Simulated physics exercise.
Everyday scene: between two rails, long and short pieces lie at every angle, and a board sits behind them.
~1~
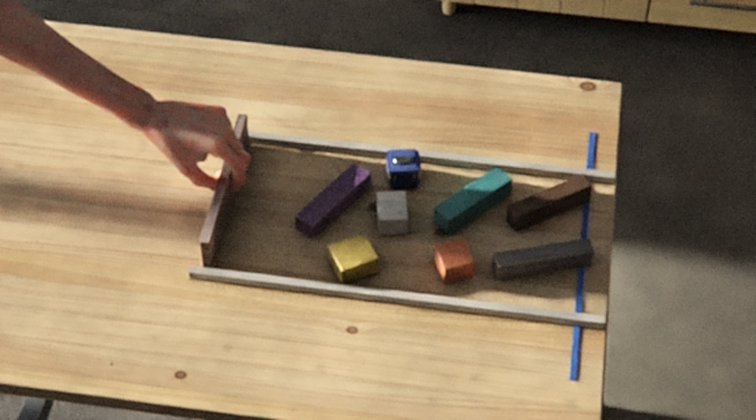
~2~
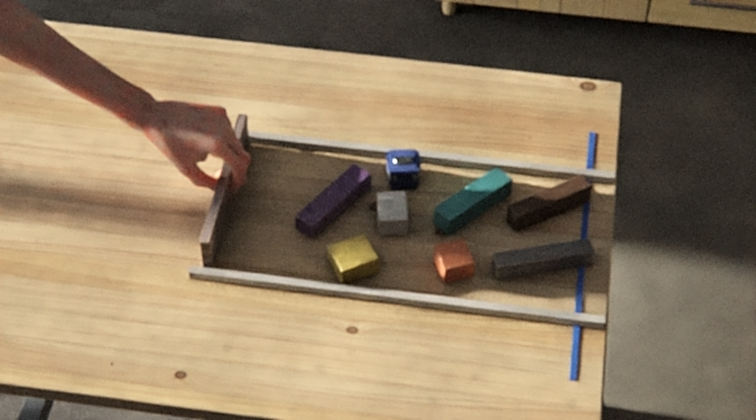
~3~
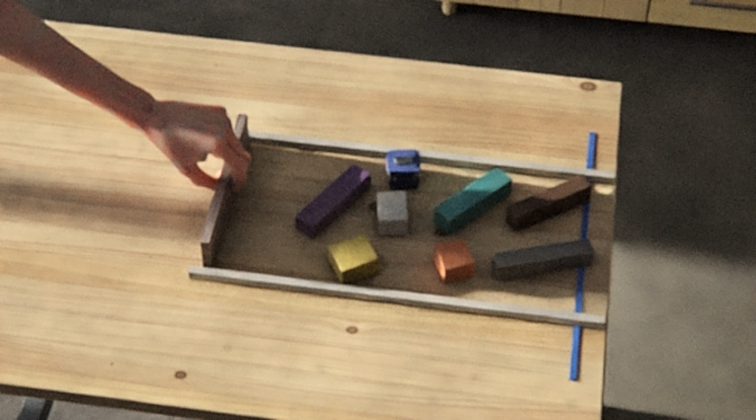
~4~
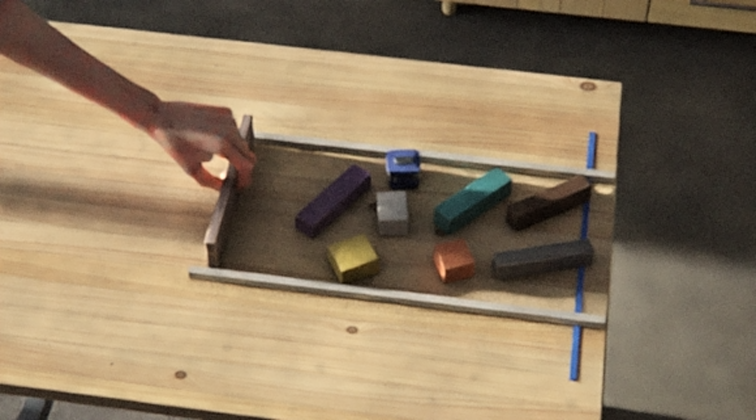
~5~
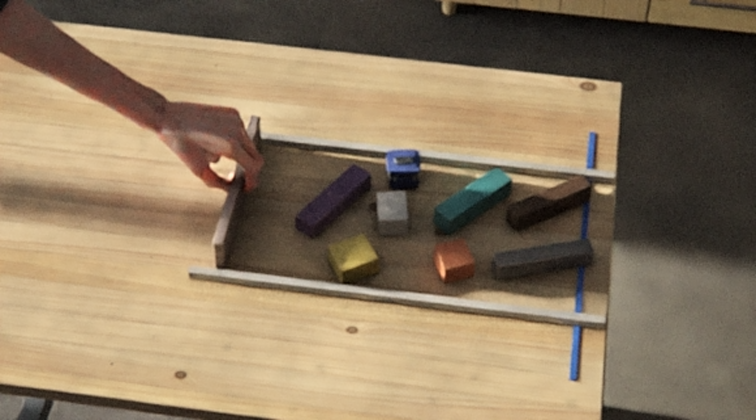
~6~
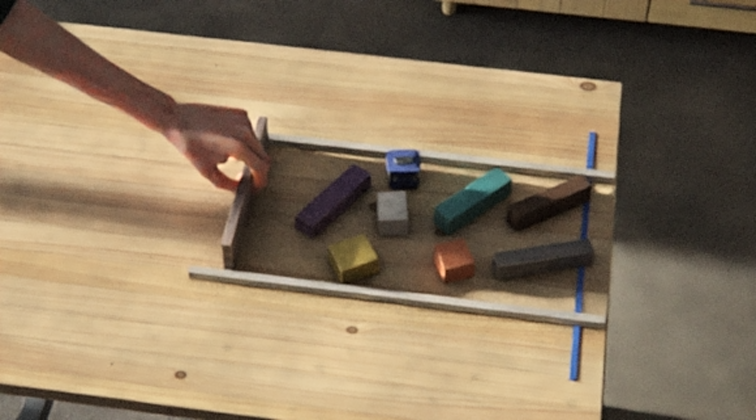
On a pale wooden table beside a dark floor, seen from above at an angle by a still camera, two light rails run across toward a strip of blue tape near the right edge. Between them lie purple, turquoise, brown and grey bars, with blue, pale grey, yellow and orange blocks. A hand at left holds an upright board, still at first, then slides it slightly right, touching none of the pieces, which stay put.
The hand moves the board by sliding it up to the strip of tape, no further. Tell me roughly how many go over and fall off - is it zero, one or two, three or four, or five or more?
Roughly five or more fall off.
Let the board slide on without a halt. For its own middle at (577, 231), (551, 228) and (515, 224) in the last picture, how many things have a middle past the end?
By position: 6 / 3 / 1.
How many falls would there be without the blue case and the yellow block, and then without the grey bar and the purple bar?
Fallen: 4 in the first try, 3 in the other.
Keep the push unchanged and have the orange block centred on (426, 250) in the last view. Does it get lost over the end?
If so, it ends up falling.
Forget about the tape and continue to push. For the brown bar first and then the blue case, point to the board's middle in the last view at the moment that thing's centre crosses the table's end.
Around (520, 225), then around (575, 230).
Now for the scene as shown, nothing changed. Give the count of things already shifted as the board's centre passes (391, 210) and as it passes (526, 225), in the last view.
First 5, then 8.
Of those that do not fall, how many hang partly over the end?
Count of overhanging things: 1.
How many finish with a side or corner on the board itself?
Looks like 2 of them, all told.
A little later, none off yet; brown bar at rest near (549, 203); grey bar at rest near (543, 259); turquoise bar moving near (480, 201).
When it is over, the number that fall off is five or more; down, white block, blue case, orange block, turquoise bar, grey bar and brown bar.
